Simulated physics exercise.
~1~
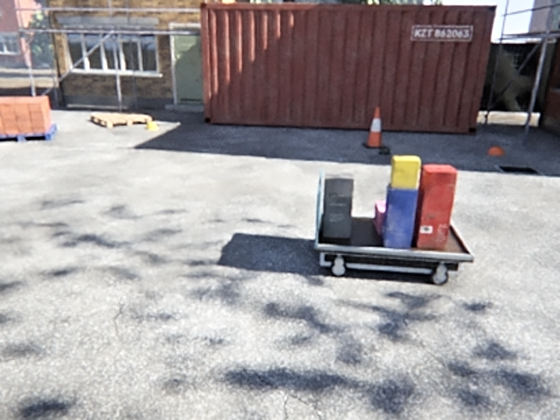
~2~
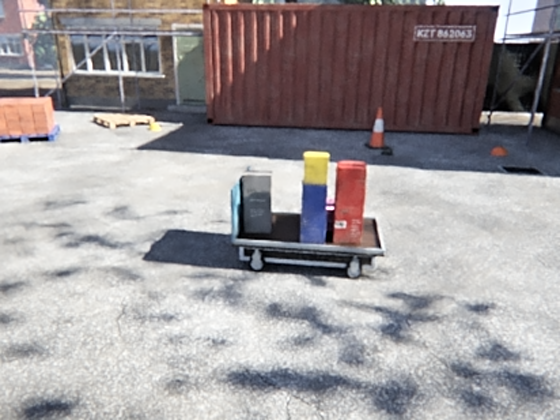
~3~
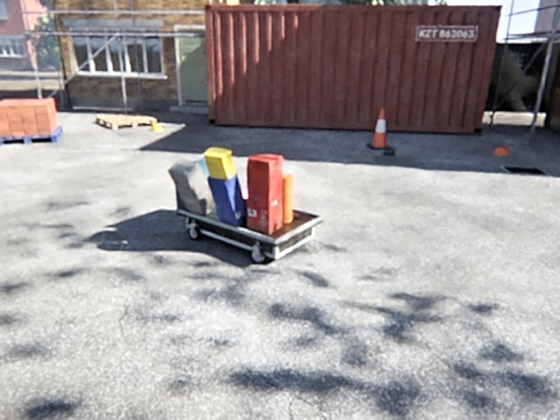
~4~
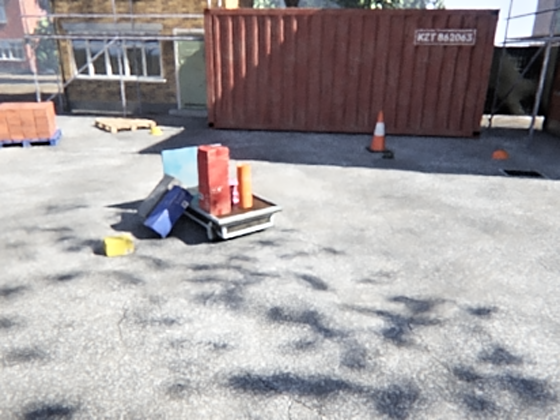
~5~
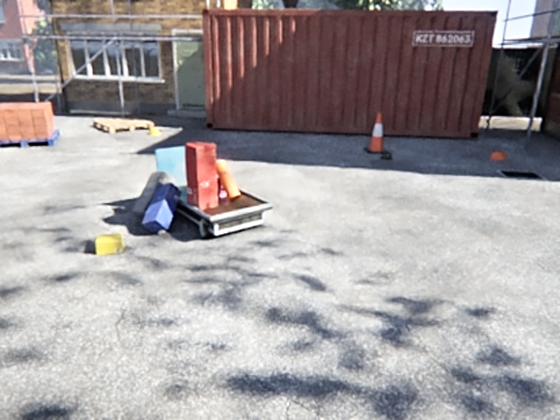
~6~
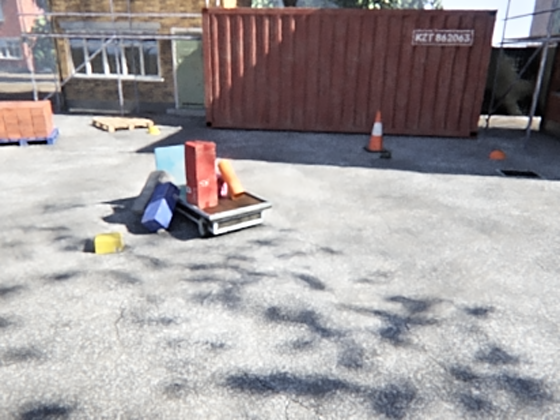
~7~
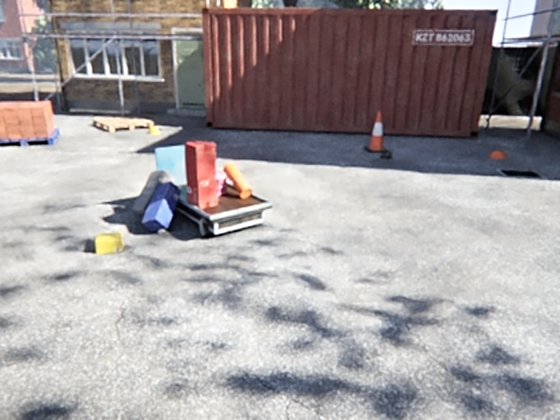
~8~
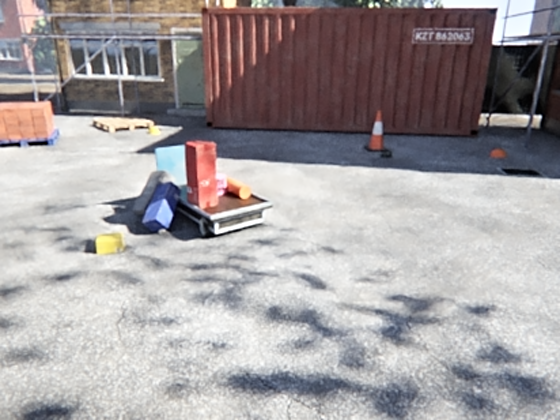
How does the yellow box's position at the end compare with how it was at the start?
At the start the yellow box stands upright on top of the blue box on the cart. By the end it lies on its side on the ground, to the left of the cart.
